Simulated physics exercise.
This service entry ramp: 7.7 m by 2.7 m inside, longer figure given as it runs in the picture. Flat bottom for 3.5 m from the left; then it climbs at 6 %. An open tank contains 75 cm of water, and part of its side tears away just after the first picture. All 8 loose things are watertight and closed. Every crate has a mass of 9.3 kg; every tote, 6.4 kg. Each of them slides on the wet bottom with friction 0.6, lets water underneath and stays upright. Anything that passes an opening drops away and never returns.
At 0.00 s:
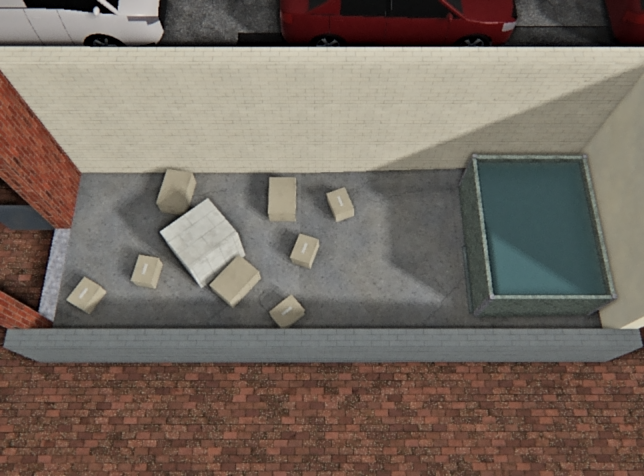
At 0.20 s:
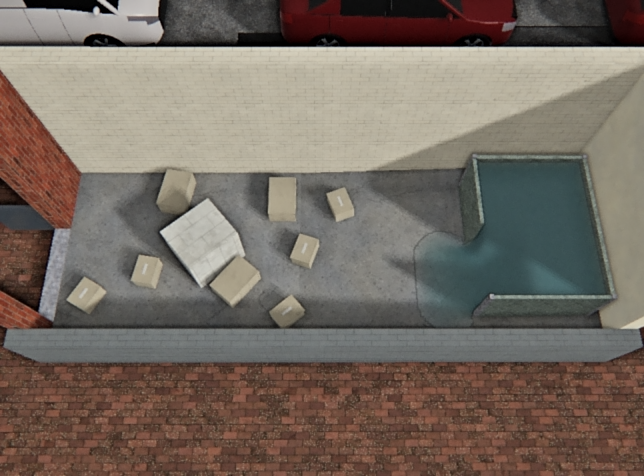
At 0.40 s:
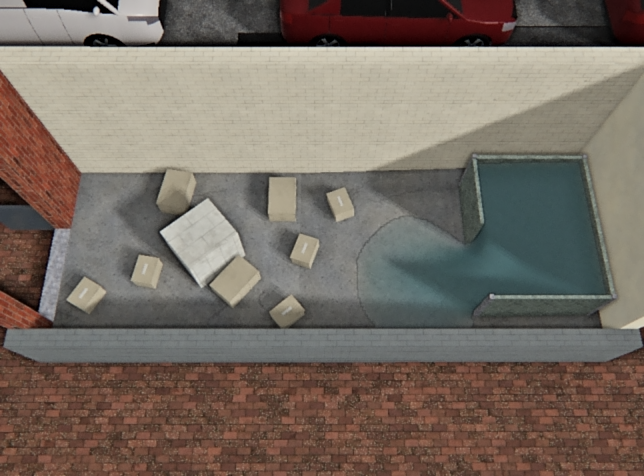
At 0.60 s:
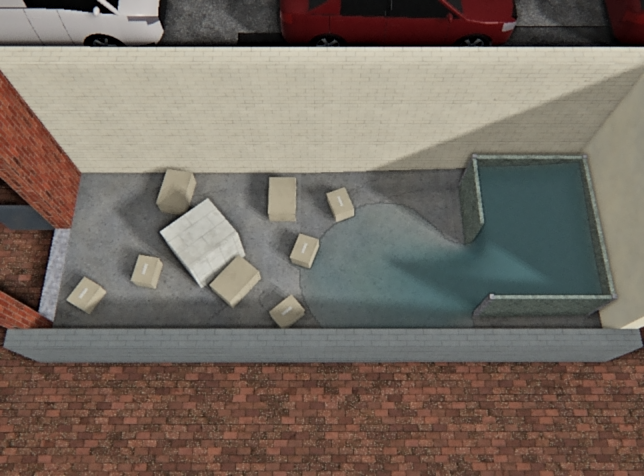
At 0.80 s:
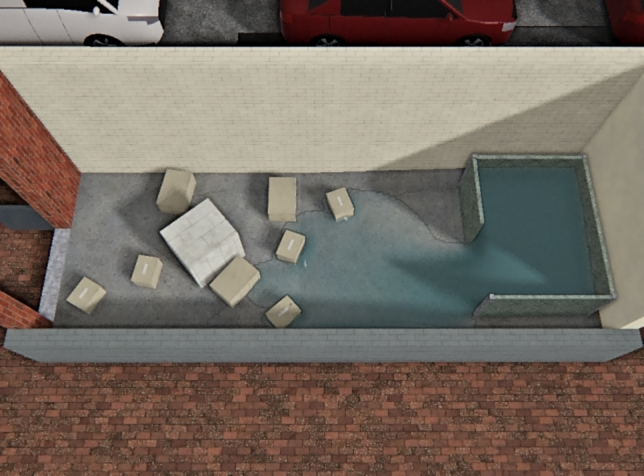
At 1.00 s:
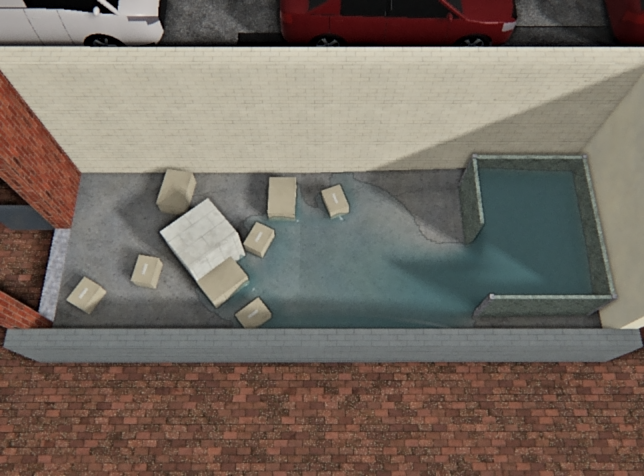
Water pours from a broken tank across the grey floor and pushes several boxes left.
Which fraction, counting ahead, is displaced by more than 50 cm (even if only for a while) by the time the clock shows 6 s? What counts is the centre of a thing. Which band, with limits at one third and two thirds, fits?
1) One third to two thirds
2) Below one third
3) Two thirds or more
Two thirds or more (3).
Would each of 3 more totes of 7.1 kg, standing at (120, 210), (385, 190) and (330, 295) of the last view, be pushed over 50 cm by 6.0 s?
In sequence: Exceeds it / falls below it / exceeds it.
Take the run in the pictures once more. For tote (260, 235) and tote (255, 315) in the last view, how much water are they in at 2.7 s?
Depths: Near 9 cm, then near 20 cm.
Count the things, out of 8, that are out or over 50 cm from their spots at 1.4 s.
I make it 4.
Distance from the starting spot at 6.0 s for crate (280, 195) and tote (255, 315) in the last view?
Log: Item 1 at 200 cm, item 2 gone out.
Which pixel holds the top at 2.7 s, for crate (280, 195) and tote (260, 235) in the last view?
About (213, 171) for the first and (107, 205) for the second.
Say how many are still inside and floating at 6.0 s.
It comes to 3 of them.
After 1.4 s 4 of 8 are over 50 cm from their spots; 2 afloat.
After 2.7 s 8 of 8 are over 50 cm from their spots; 6 afloat.
After 4.2 s 8 of 8 are over 50 cm from their spots; 5 afloat.
After 6.0 s 8 of 8 are over 50 cm from their spots, and 8 have been at some point; 3 afloat.
